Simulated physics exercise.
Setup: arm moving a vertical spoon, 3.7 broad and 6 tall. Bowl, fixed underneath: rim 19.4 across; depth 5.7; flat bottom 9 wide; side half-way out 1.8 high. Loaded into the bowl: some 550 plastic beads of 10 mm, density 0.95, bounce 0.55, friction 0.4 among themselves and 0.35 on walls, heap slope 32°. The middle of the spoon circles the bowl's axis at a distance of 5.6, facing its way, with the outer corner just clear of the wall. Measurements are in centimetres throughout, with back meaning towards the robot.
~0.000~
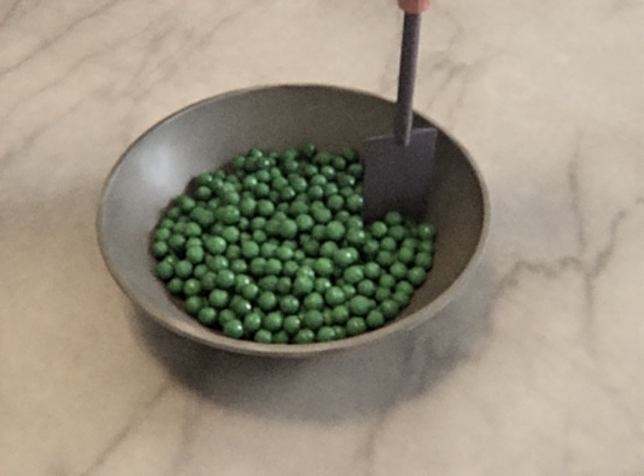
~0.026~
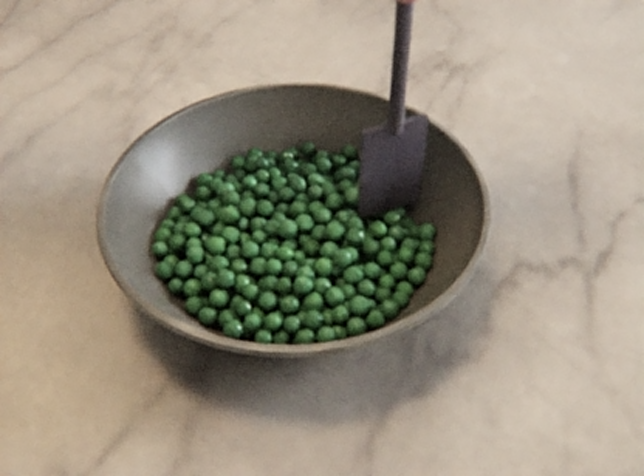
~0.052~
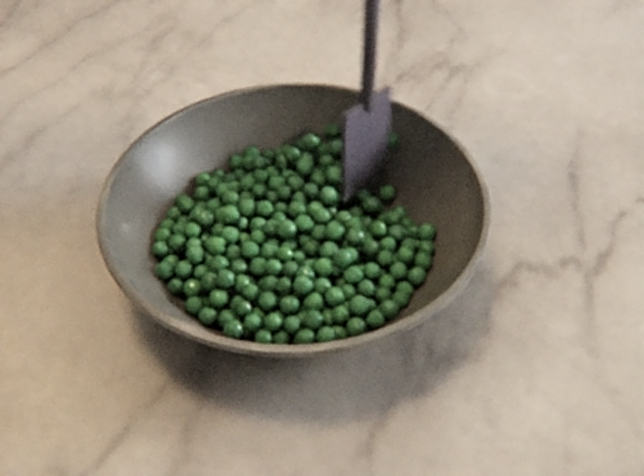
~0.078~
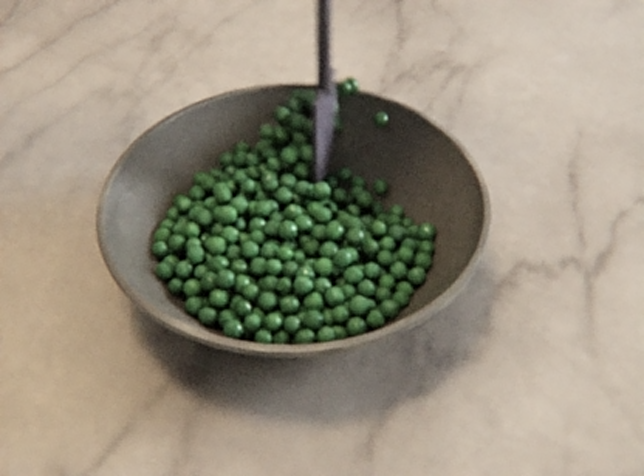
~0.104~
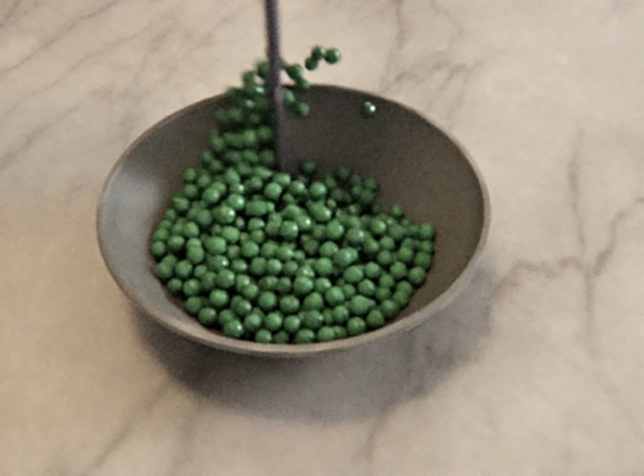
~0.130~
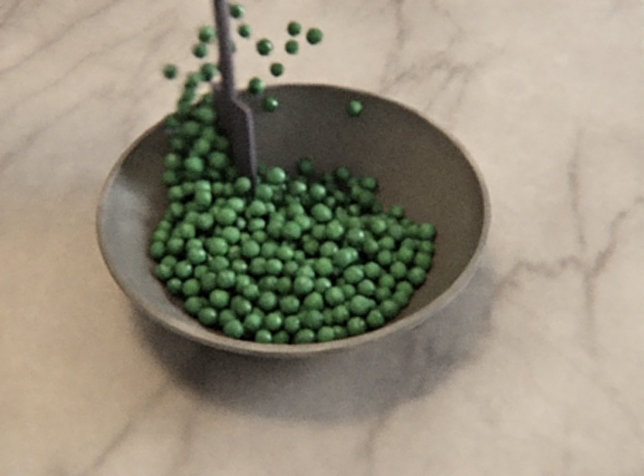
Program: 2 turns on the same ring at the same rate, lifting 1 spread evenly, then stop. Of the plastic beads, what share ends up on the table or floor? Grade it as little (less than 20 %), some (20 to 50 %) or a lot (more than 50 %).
Grade: Some, 20 to 50 %.
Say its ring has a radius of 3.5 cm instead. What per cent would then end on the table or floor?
Near 25 percent.
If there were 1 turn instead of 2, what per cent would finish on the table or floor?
Close to 25 in a hundred.
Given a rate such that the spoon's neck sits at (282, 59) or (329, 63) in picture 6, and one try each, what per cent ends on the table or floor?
Some 25 and 10 %.
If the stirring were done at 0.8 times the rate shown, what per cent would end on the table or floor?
I'd put it near 25 %.
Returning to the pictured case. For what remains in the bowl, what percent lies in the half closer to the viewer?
It comes to near 50 percent.
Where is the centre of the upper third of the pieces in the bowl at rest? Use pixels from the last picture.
In the final view it lies around (293, 233).
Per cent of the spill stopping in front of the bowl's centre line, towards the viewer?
Near 50 in a hundred.
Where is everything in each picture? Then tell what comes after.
The first picture shows the spoon neck at (404, 109), 0° round; upper third of the load around (289, 233), from x 160 to 425, top at y 150; 546 in the bowl.
The second picture shows the spoon neck at (397, 99), 9° round; upper third of the load around (290, 231), from x 160 to 425, top at y 150.
The third picture shows the spoon neck at (369, 76), 33° round; upper third of the load around (292, 229), from x 160 to 425, top at y 125.
The fourth picture shows the spoon neck at (324, 62), 61° round; upper third of the load around (285, 225), from x 160 to 425, top at y 85.
The fifth picture shows the spoon neck at (274, 60), 88° round; upper third of the load around (258, 218), from x 160 to 425, top at y 50; 544 in the bowl, 2 in flight or on the tool.
The sixth picture shows the spoon neck at (227, 71), 115° round; upper third of the load around (234, 215), from x 160 to 425, top at y 10; 533 in the bowl, 13 in flight or on the tool.
After 0.35 s, 349° round, highest piece 9 above the table; 436 in the bowl, 55 on the table or floor, 55 in flight or on the tool.
After 0.58 s, 222° round, highest piece 7 above the table; 389 in the bowl, 150 on the table or floor, 7 in flight or on the tool.
After 0.89 s, 0° round, highest piece 4 above the table; 388 in the bowl, 158 on the table or floor.
After 1.59 s, 0° round, highest piece 4 above the table; 388 in the bowl, 158 on the table or floor.
In the end, 388 in the bowl, 158 on the table or floor. That is 29 % on the table or floor.
